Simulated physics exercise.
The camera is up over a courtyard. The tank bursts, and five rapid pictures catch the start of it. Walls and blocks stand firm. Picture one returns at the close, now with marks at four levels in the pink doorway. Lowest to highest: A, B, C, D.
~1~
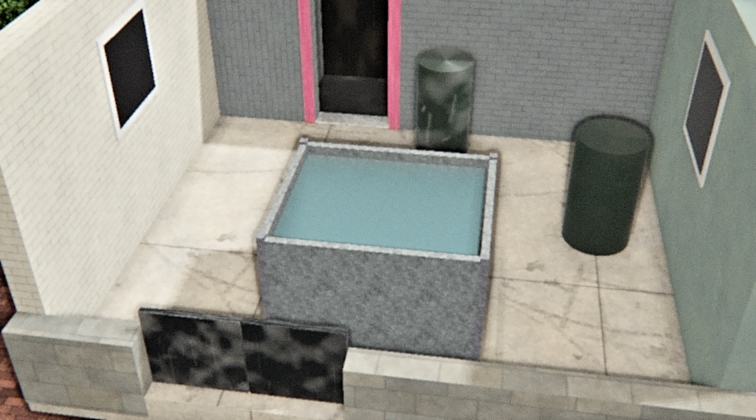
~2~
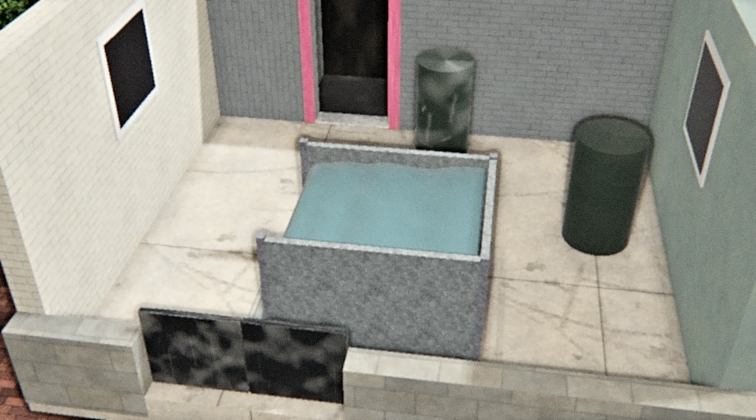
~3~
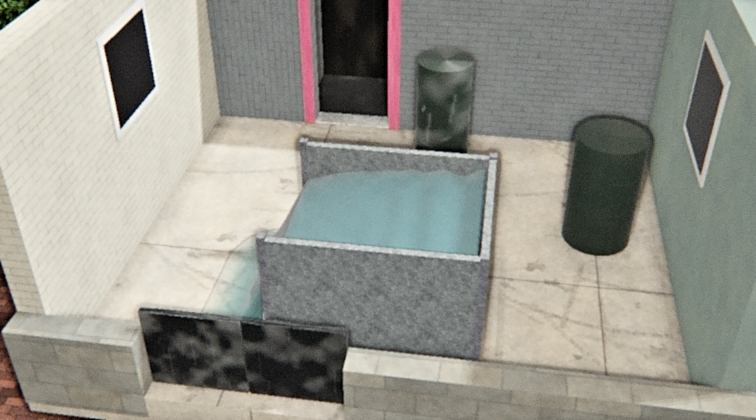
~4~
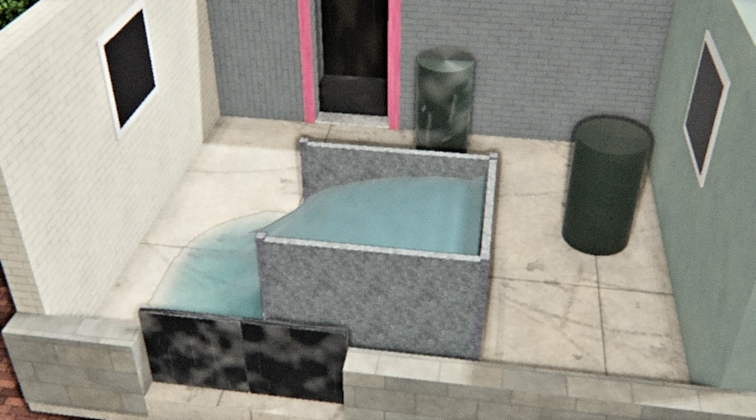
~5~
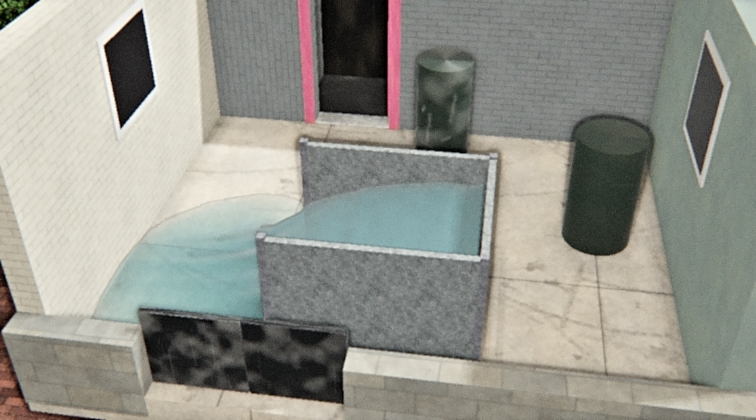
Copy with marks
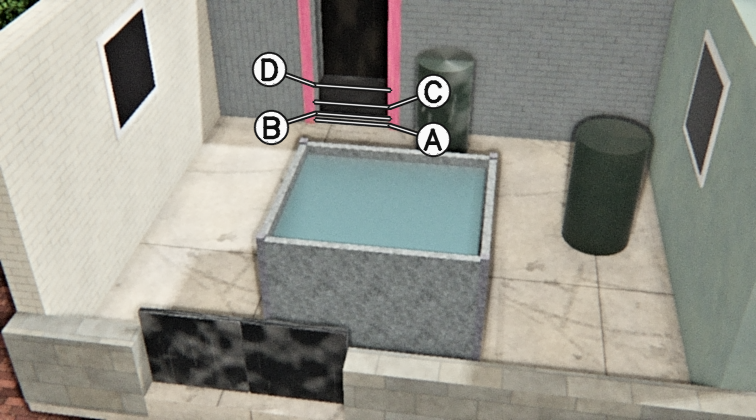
We see a walled courtyard with a square stone tank of water, a pink-framed doorway and two dark green cylinders; the tank's left side opens, and water pours out and spreads leftward across the paving behind a dark gate.
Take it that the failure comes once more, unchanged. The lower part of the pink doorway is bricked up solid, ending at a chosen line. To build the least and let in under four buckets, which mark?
Go for C.
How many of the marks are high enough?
Two of the four.
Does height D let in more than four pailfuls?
No.
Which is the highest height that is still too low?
Height B.
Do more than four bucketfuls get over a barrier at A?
Yes, that goes wrong.
On the marked copy, A at (352, 122); B at (352, 116); C at (352, 104); D at (351, 87); from the bottom up A, B, C, D.
With A, dozens of bucketfuls pour in.
With B, about 12 bucketfuls get in.
With C, a bucket or two gets in.
With D, nothing gets over.
